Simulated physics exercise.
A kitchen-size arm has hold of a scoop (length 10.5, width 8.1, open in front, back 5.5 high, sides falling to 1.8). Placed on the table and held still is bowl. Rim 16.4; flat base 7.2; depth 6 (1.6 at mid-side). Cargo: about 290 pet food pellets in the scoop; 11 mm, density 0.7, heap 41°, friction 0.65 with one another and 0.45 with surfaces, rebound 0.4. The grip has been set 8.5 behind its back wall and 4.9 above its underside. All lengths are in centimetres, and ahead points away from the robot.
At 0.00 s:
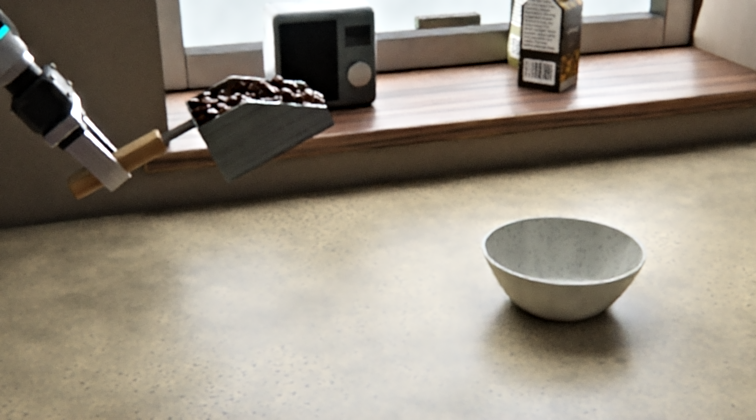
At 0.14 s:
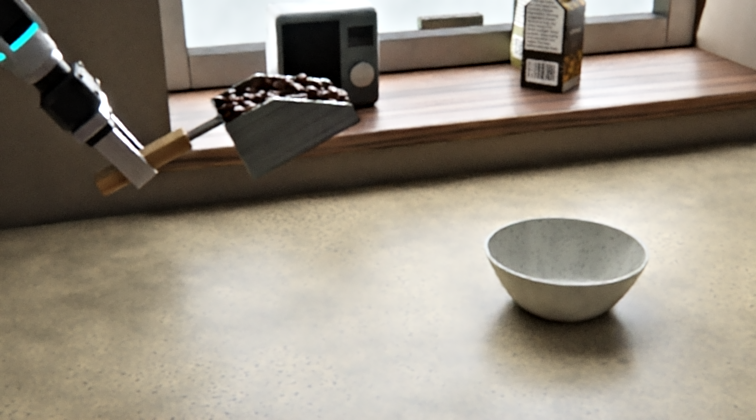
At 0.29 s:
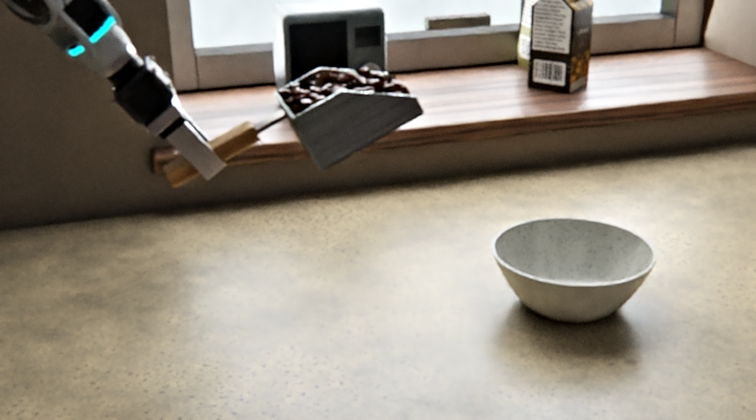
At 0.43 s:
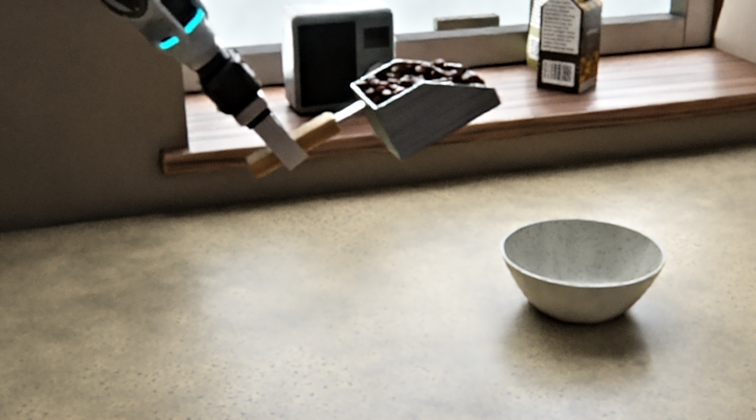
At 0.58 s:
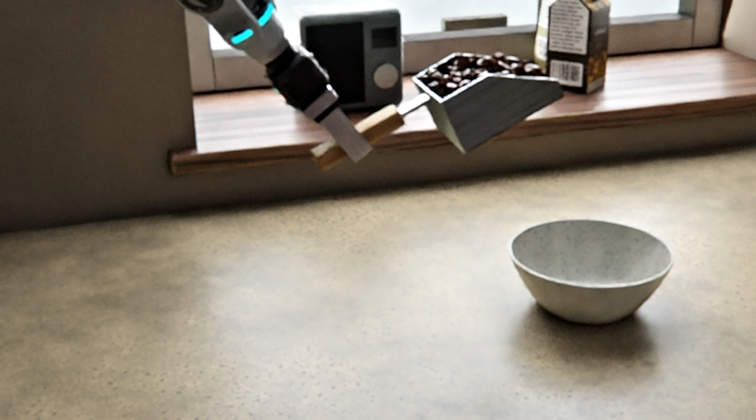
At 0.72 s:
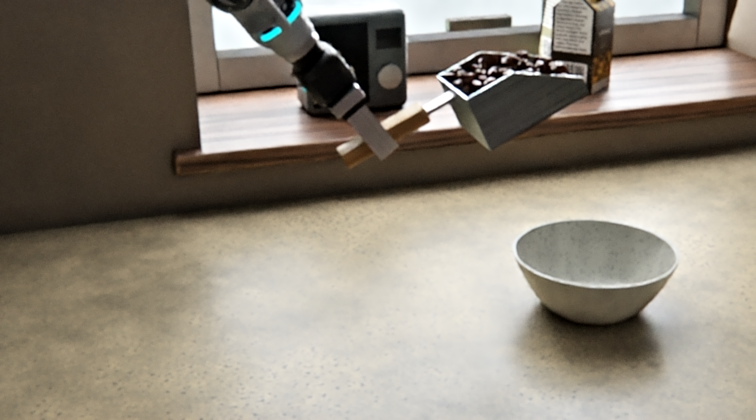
The clip opens with a robot arm at the upper left gripping a scoop heaped with dark brown pellets, while a pale bowl rests on the table at the right. The arm carries the loaded scoop steadily rightward past the windowsill, then moves it slightly farther right, still above and left of the bowl.
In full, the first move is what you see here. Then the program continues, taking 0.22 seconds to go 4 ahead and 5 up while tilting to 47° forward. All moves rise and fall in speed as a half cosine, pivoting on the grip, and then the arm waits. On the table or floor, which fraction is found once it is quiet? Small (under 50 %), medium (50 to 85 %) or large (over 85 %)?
Small.
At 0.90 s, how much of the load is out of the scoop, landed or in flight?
I'd say some 35 percent by then.
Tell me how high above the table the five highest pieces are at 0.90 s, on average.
Those pieces are roughly 18 cm high.
After 0.81 s, level, highest piece 25 above the table; 289 on the scoop.
After 0.90 s, tilted 40° forward, highest piece 17 above the table; 185 on the scoop, 71 in the bowl, 33 in flight or on a rim.
After 1.14 s, tilted 47° forward, highest piece 9 above the table; 268 in the bowl, 15 on the table or floor, 1 on the scoop, 5 in flight or on a rim.
After 2.19 s, tilted 47° forward, highest piece 5 above the table; 271 in the bowl, 18 on the table or floor.
At rest, 271 in the bowl, 18 on the table or floor. That is 6 % on the table or floor.
